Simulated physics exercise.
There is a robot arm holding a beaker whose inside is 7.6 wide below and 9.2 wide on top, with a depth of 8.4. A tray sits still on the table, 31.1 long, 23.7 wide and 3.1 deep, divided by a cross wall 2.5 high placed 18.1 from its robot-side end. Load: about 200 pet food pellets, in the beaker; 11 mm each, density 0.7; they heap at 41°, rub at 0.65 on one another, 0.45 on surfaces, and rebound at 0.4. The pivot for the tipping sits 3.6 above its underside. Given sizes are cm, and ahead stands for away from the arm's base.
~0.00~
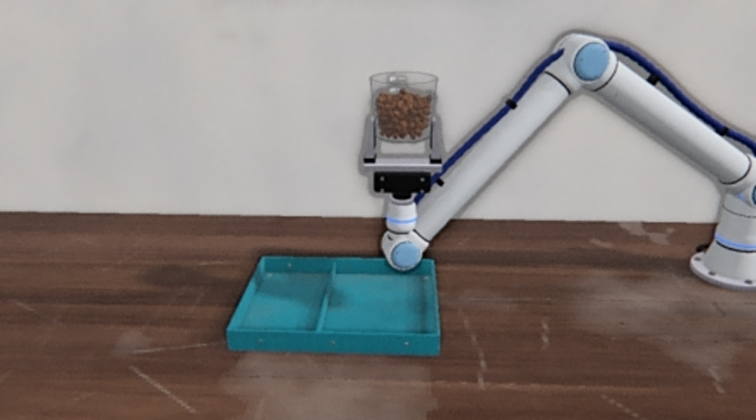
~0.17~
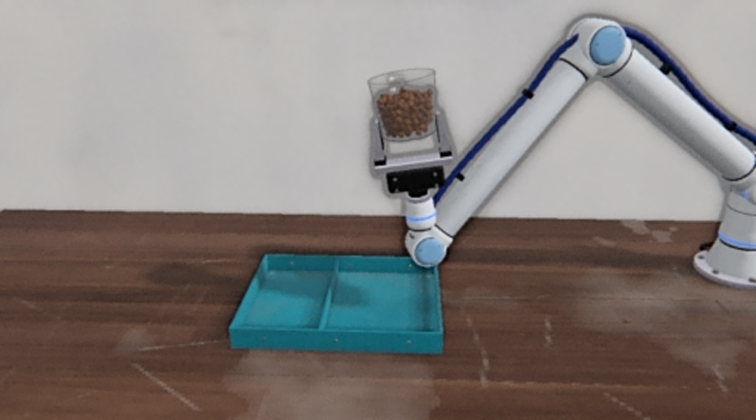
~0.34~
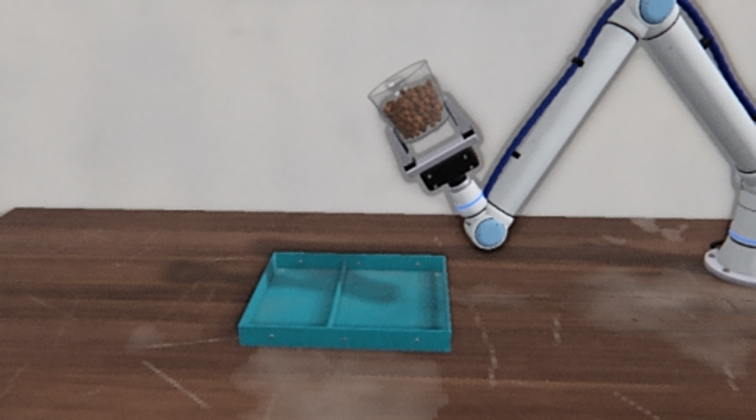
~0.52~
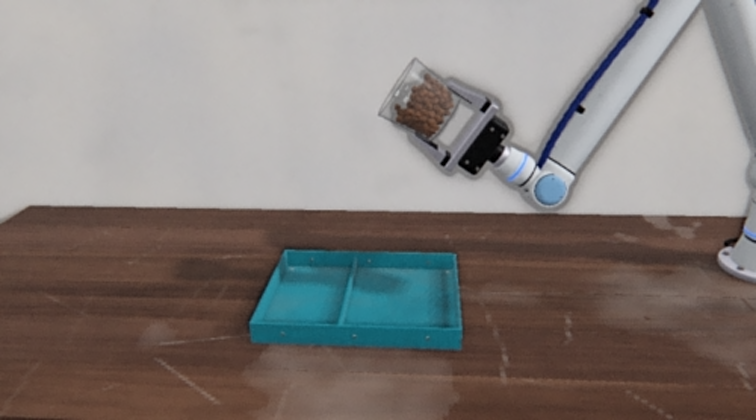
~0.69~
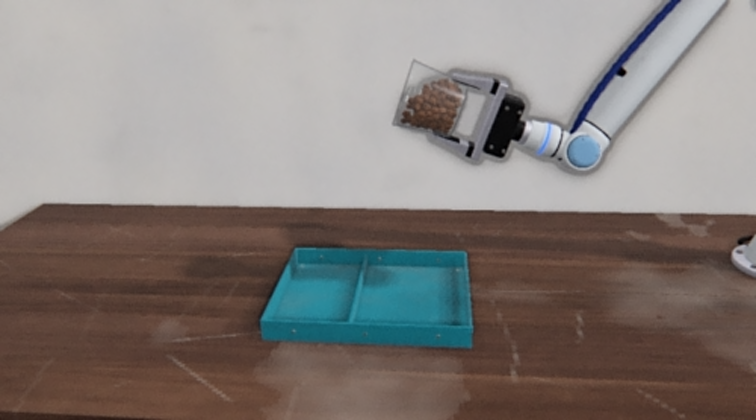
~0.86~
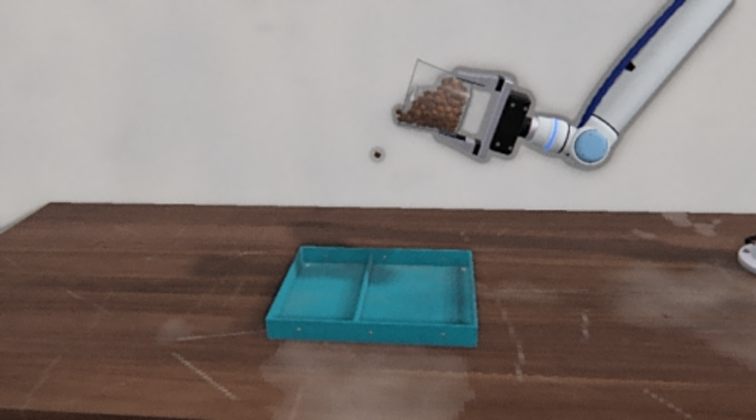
A robot arm tilts a clear beaker of brown pellets leftward until one pellet drops out.
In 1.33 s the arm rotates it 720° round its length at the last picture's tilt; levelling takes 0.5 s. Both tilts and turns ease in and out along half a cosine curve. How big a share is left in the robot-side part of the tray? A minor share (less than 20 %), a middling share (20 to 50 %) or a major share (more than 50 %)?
A minor share.
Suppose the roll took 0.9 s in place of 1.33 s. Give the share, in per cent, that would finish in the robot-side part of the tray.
You'd be looking at some 5 per cent.
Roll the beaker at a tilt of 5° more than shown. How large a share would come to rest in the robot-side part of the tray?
It would be around 15 percent.
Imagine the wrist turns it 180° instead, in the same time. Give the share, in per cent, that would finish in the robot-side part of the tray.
In that case it would be around 5 percent.
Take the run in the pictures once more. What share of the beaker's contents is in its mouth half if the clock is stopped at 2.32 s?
Roughly 30 %.
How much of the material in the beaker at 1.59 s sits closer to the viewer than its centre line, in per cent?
I'd say about 60 per cent sits in the front half.
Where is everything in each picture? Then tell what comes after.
Beaker middle at (403, 108), upright; upper third of the load around (404, 104), from x 380 to 430, top at y 90; 205 in the beaker, in the first frame.
Beaker middle at (406, 106), tipped 9°; upper third of the load around (410, 101), from x 380 to 430, top at y 90, in the second frame.
Beaker middle at (412, 105), tipped 31°; upper third of the load around (421, 97), from x 385 to 440, top at y 80, in the third frame.
Beaker middle at (422, 103), tipped 56°; upper third of the load around (430, 94), from x 400 to 450, top at y 75, in the fourth frame.
Beaker middle at (431, 102), tipped 71°; upper third of the load around (440, 94), from x 405 to 460, top at y 80, in the fifth frame.
Beaker middle at (437, 101), tipped 73°; upper third of the load around (449, 94), from x 380 to 465, top at y 80; 204 in the beaker, 1 in flight or on a rim, in the sixth frame.
After 1.59 s, tipped 73°, highest piece 37 above the table; 187 in the beaker, 5 in the far-side part, 3 in the robot-side part, 10 in flight or on a rim.
After 2.32 s, tipped 61°, highest piece 36 above the table; 167 in the beaker, 21 in the robot-side part, 16 in the far-side part, 1 in flight or on a rim.
After 2.89 s, upright, highest piece 38 above the table; 167 in the beaker, 21 in the robot-side part, 17 in the far-side part.
After 3.59 s, upright, highest piece 38 above the table; 167 in the beaker, 21 in the robot-side part, 17 in the far-side part.
At rest, 167 in the beaker, 21 in the robot-side part, 17 in the far-side part. That is 10 % in the robot-side part of the tray.
